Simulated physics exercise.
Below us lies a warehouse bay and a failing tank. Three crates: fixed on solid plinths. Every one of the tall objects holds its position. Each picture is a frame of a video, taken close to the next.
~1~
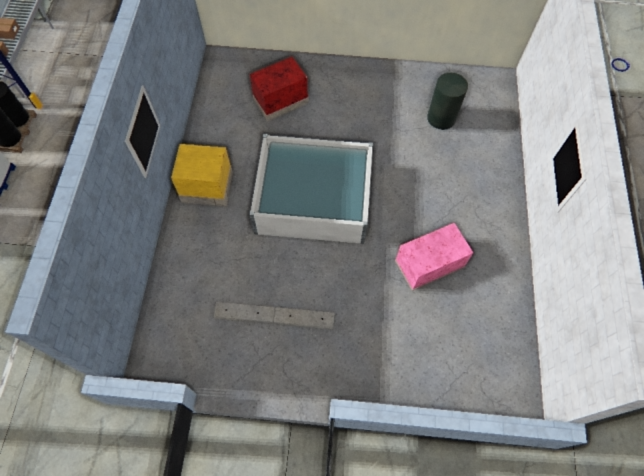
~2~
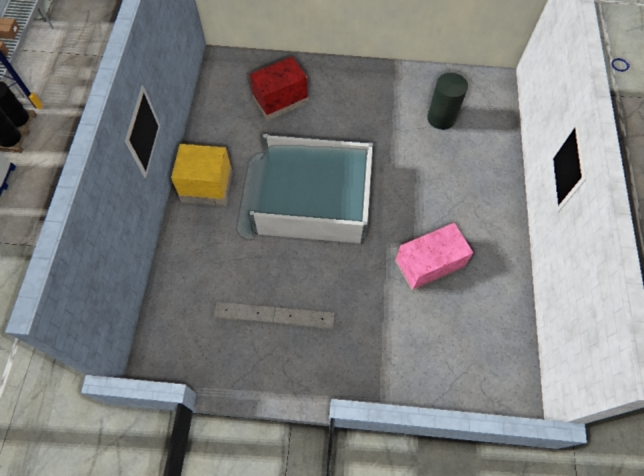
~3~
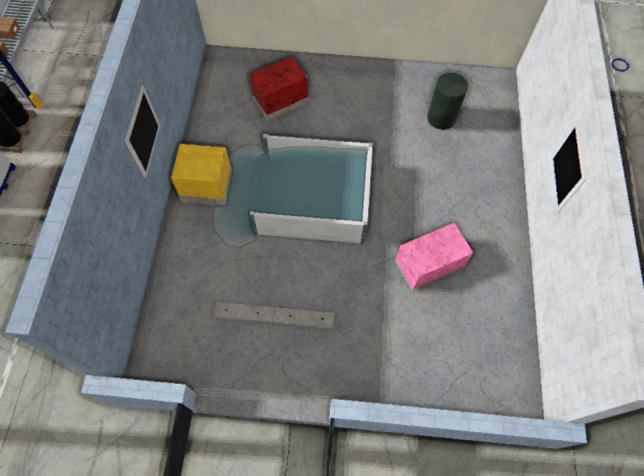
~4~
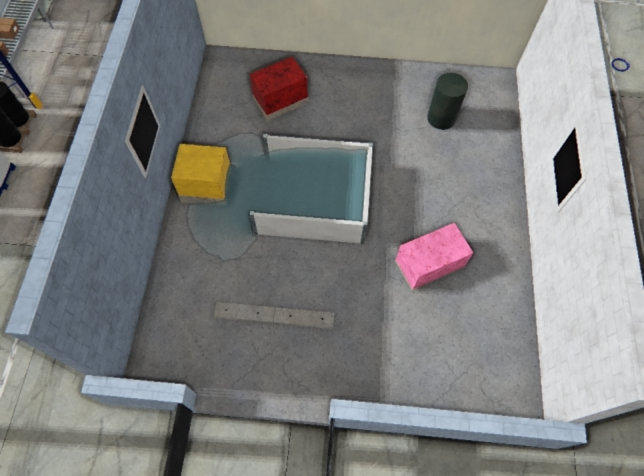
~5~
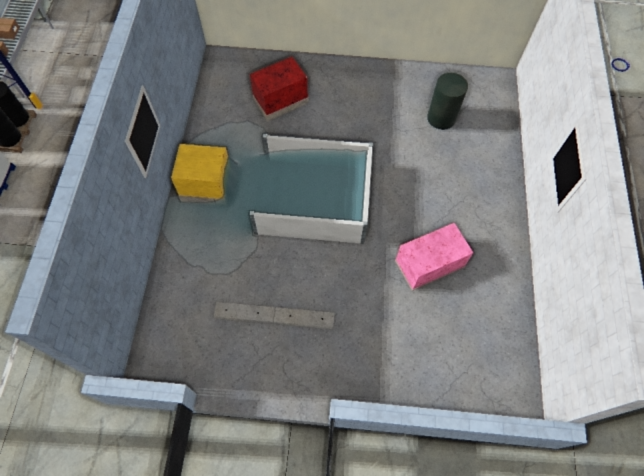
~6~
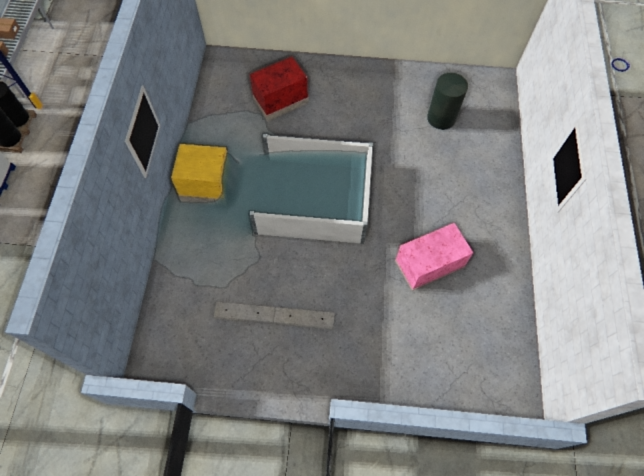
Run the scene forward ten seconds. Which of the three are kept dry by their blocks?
The pink crate ends up wet; the red crate remains dry; the yellow crate ends up wet.
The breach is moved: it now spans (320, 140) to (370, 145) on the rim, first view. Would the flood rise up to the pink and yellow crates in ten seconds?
My take: The pink crate gets flooded, while the yellow crate stays clear.
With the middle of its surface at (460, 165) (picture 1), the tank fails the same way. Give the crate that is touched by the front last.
I'd go with the pink crate.
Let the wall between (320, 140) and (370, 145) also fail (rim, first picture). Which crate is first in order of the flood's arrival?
Answer: The red one.
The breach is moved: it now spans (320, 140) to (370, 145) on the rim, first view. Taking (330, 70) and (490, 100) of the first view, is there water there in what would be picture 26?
Submerged, submerged.
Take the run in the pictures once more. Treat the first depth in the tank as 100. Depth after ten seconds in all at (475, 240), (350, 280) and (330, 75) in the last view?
Readings in order: Around 10, 2 and 4 %.
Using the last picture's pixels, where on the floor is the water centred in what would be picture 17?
Centre of the water: Near (234, 192).
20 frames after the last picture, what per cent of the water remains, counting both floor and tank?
About 98 %.
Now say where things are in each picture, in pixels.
The first picture shows still water in the tank at (313, 181).
In the second picture, water pours out at (263, 188) and has run to (252, 237).
In the third picture, the front is at (227, 238), out from the gap at (263, 190).
In the fourth picture, water pours out at (264, 190) and has run to (196, 232).
In the fifth picture, water pours out at (264, 190) and has run to (163, 223).
In the sixth picture, the front is at (155, 255), out from the gap at (264, 190).
A moment on, water covers 15 % of the floor; the pink crate not reached, the red crate water round its plinth, the yellow crate water round its plinth.
Next, water covers 25 % of the floor; the pink crate not reached, the red crate water round its plinth, the yellow crate water round its plinth.
Then, water covers 40 % of the floor; the pink crate not reached, the red crate water round its plinth, the yellow crate water round its plinth.
Later, water covers 70 % of the floor; the pink crate water round its plinth, the red crate water round its plinth, the yellow crate water round its plinth.
In the end, water covers 95 % of the floor; the pink crate was topped, the red crate stayed above the water, the yellow crate was topped.
